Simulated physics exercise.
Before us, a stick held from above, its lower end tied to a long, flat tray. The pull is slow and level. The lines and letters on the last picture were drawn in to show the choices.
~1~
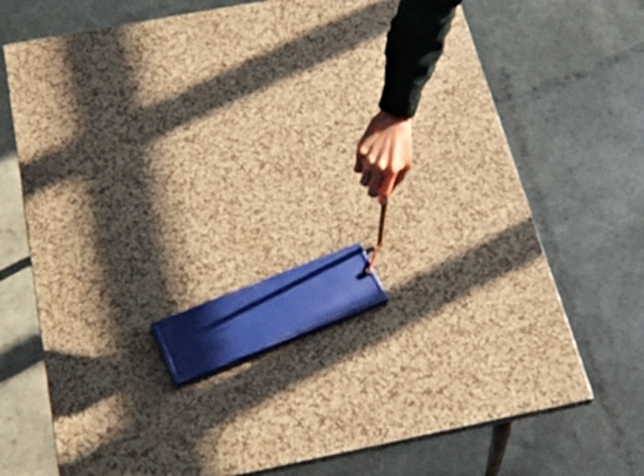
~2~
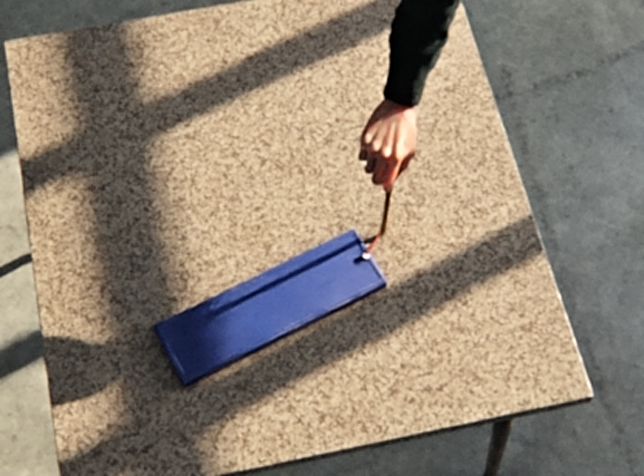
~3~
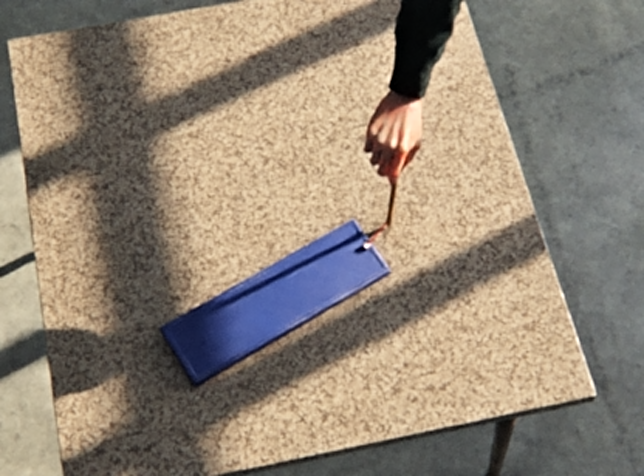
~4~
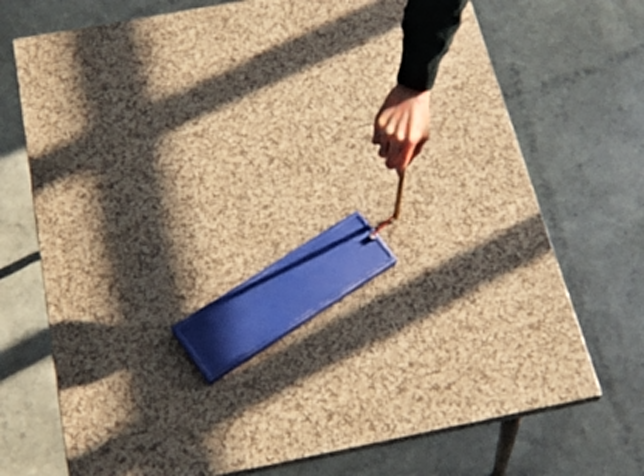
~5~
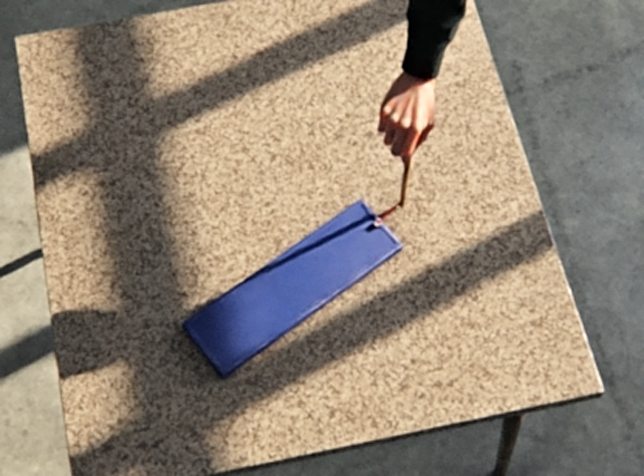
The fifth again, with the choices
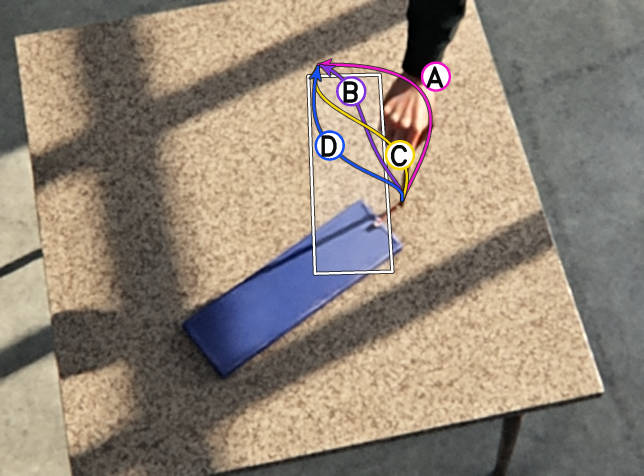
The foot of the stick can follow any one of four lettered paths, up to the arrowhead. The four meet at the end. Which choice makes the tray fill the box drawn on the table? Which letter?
Only A brings it into the box.
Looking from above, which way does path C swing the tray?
It turns anticlockwise.
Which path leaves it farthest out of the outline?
Path D.
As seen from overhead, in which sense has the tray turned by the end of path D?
On that path, anticlockwise.
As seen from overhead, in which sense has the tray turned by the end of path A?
It turns anticlockwise.
On the marked copy, A from (402, 200) via (427, 102) to (319, 65); B from (402, 200) via (366, 127) to (321, 66); C from (402, 200) via (368, 128) to (317, 67); D from (402, 200) via (330, 146) to (318, 67); the outline at (349, 170).
Following A. Soon after the start, foot of the stick (430, 130), middle of the tray (348, 226).
Later, foot of the stick (390, 73), middle of the tray (363, 184).
In the end, foot of the stick (318, 66), middle of the tray (348, 172); it lies in the outline.
As for the rest, B leaves its middle at (317, 181); C leaves its middle at (311, 182); D leaves its middle at (298, 181).
